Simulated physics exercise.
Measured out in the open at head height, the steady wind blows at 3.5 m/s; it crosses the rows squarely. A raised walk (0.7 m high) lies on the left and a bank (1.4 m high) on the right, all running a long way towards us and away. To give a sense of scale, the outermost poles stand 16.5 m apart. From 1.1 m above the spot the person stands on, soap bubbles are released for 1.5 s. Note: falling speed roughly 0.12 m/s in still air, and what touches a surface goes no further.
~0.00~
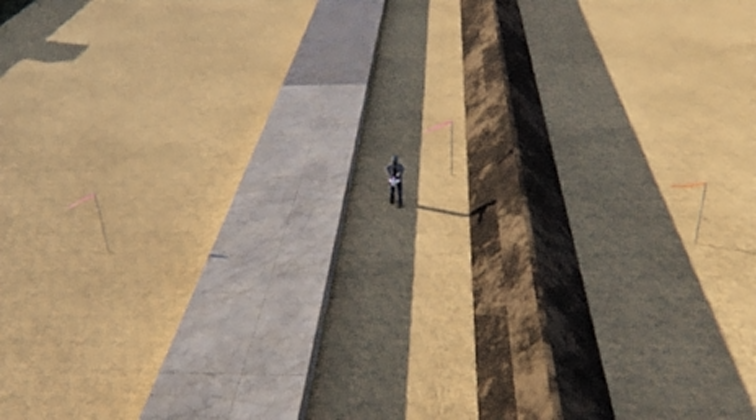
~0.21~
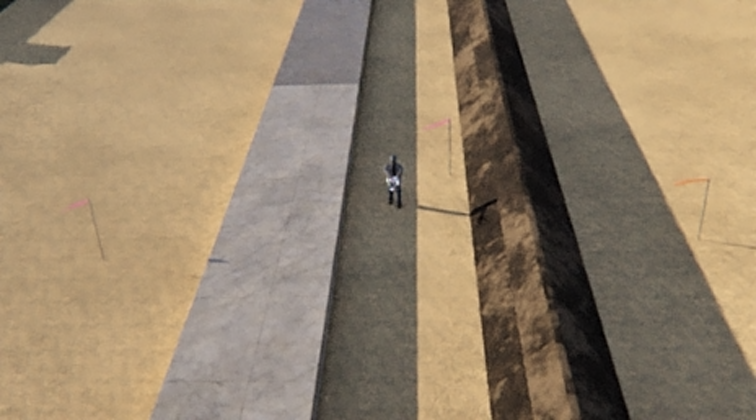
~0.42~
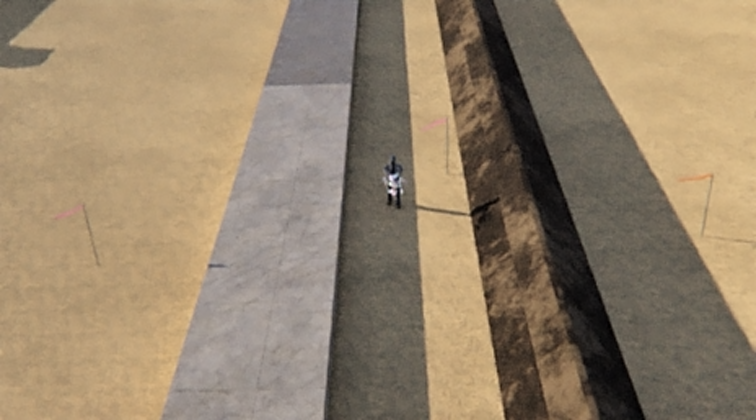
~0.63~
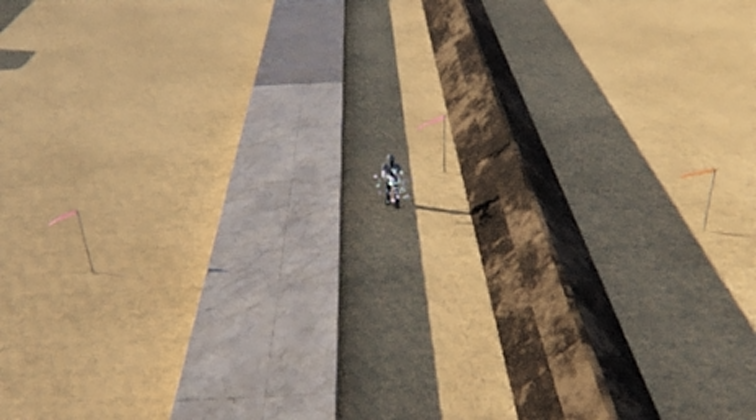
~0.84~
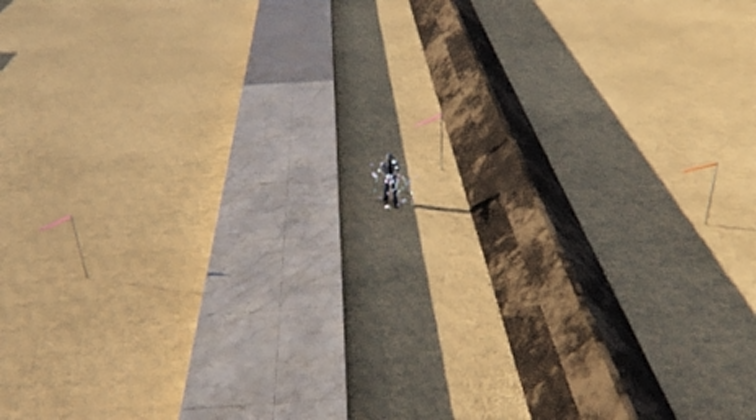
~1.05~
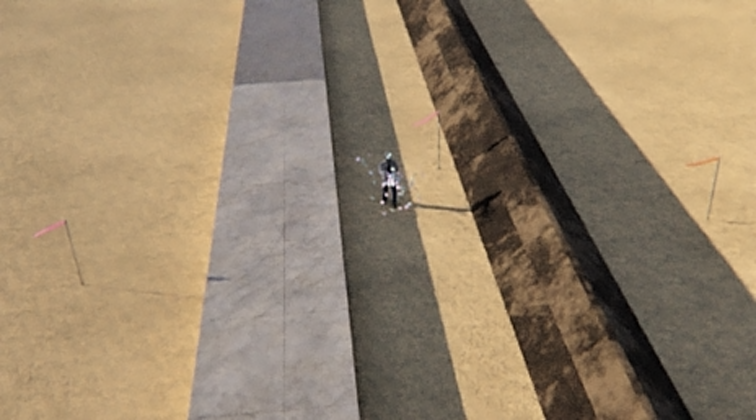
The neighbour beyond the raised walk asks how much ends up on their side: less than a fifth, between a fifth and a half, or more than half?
Beyond the raised walk at the end: From a fifth to a half.
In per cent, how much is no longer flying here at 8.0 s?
It should be around 40 per cent.
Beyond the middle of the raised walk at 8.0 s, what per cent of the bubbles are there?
It works out to about 20 per cent.
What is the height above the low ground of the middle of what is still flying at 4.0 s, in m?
The middle is at about 1.0 m above the low ground.
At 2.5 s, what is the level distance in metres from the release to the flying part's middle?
0.5 metres.
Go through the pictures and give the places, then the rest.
The first picture shows the bubbles in the air span x = 390 to 395 around y = 180.
The second picture shows the right ribbon ends at (674, 185), leaning 80 degrees to the left and the bubbles in the air span x = 390 to 400 around y = 180.
The third picture shows the inner ribbon ends at (421, 130), leaning 70 degrees to the left, the bubbles in the air span x = 385 to 405 around y = 185 and the top of the raised walk crosses (285, 197).
The fourth picture shows the left ribbon ends at (49, 225), leaning 65 degrees to the left and the bubbles in the air span x = 385 to 410 around y = 180.
The fifth picture shows the right ribbon ends at (684, 172), leaning 80 degrees to the left and the bubbles in the air span x = 380 to 415 around y = 180.
The sixth picture shows the inner ribbon ends at (413, 125), leaning 60 degrees to the left, the bubbles in the air span x = 375 to 420 around y = 180 and the top of the raised walk crosses (277, 201).
After 2.5 s, 96 % is in the air or yet to come; 1 % is beyond the raised walk; the middle of what still flies is 1.0 m above the low ground, near (405, 182).
After 4.0 s, 90 % is in the air or yet to come; 7 % is beyond the raised walk; the middle of what still flies is 0.9 m above the low ground, near (410, 184).
After 8.0 s, 62 % is in the air or yet to come; 19 % is beyond the raised walk; the middle of what still flies is 1.0 m above the low ground, near (423, 182).
After 20.0 s, 18 % is in the air or yet to come; 31 % is beyond the raised walk; the middle of what still flies is 1.3 m above the low ground, near (198, 193).
After 45.0 s, 1 % is in the air or yet to come; 34 % is beyond the raised walk.
